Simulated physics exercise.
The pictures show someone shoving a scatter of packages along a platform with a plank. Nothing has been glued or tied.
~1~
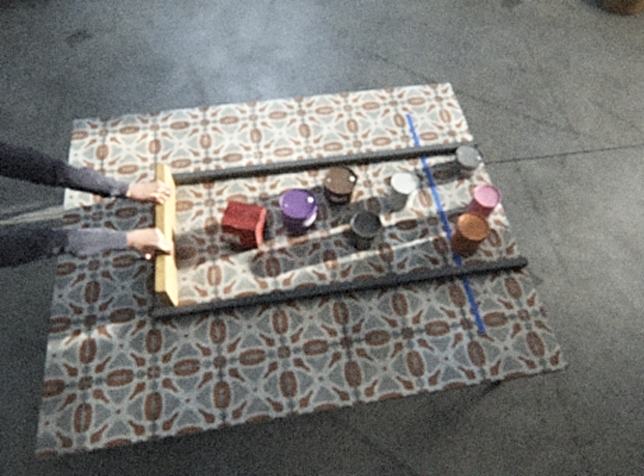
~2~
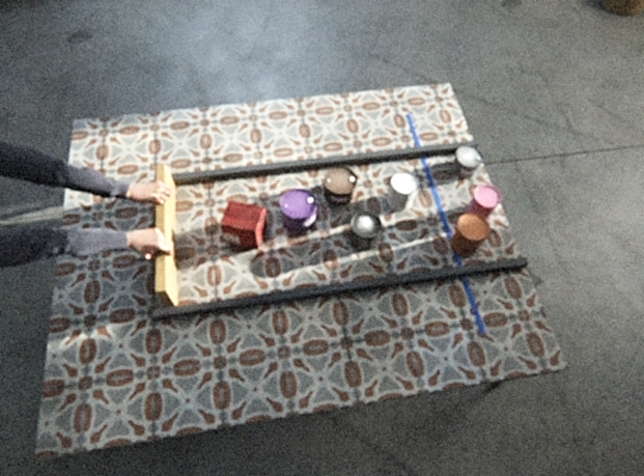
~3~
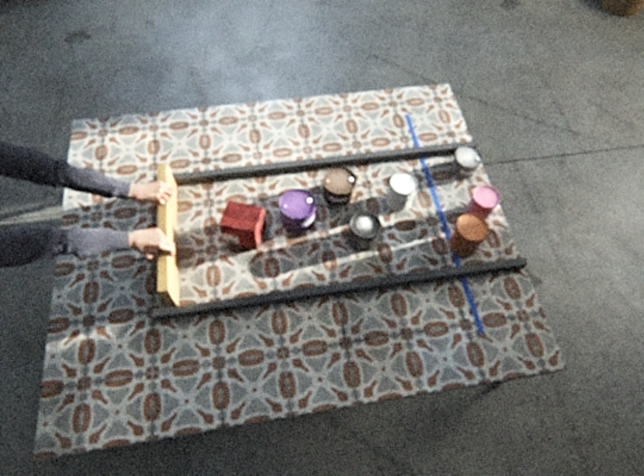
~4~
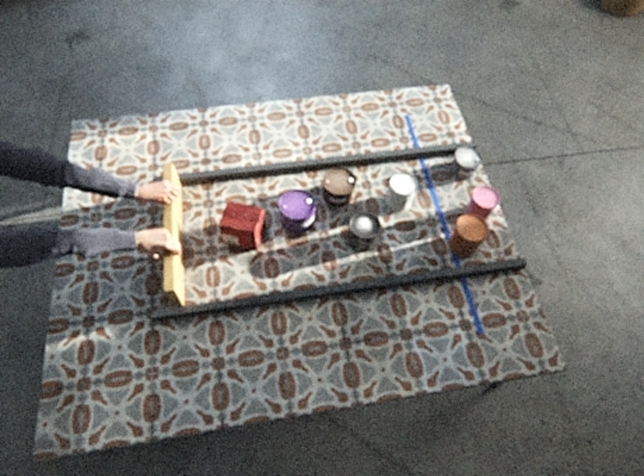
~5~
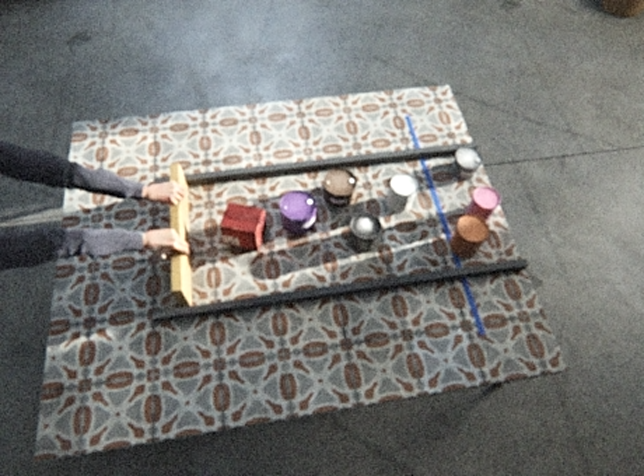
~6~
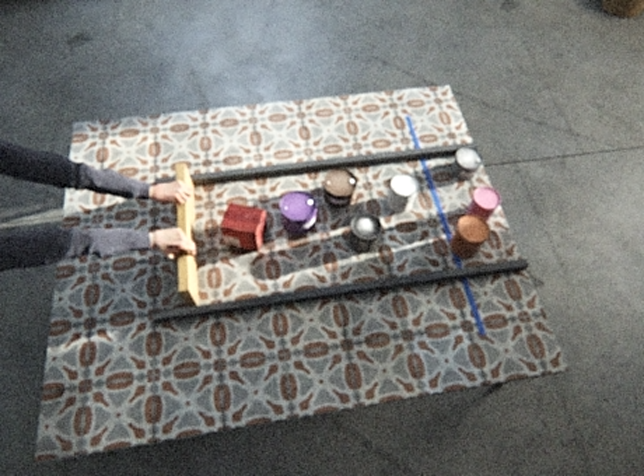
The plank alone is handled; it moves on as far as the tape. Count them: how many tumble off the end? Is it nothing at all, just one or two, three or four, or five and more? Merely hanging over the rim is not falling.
My prediction is one or two fallers.
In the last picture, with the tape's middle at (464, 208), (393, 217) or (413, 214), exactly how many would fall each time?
Try 1: 4; try 2: 0; try 3: 0.
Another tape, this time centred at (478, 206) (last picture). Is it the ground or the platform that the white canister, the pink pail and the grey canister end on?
First, the white canister takes the fall; next, the pink pail takes the fall; last, the grey canister takes the fall.
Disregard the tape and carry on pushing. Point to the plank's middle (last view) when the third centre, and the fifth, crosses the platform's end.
(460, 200), then (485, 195).
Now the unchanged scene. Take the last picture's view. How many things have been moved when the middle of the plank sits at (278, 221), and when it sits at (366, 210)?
By then 2, and later 5.
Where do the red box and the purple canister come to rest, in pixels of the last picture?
Final positions: Near (459, 196); near (495, 203).
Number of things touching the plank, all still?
Tally at the end: 3.
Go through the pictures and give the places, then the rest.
The first picture shows grey canister (467, 162); pink pail (483, 204); orange pail (469, 235); plank (166, 233); tape (440, 209).
The second picture shows pink pail (483, 205); black pail (365, 232).
The third picture shows orange pail (468, 236); purple canister (298, 211).
The fourth picture shows grey canister (466, 163); white canister (401, 193).
The fifth picture shows pink pail (482, 206); brown canister (340, 188).
The sixth picture shows grey canister (467, 164); pink pail (482, 206); orange pail (469, 237); plank (187, 233); tape (440, 211).
A little later, none off yet; grey canister at rest near (467, 164); pink pail at rest near (482, 206); orange pail at rest near (469, 237).
When it is over, the number that fall off is one or two; down, pink pail.
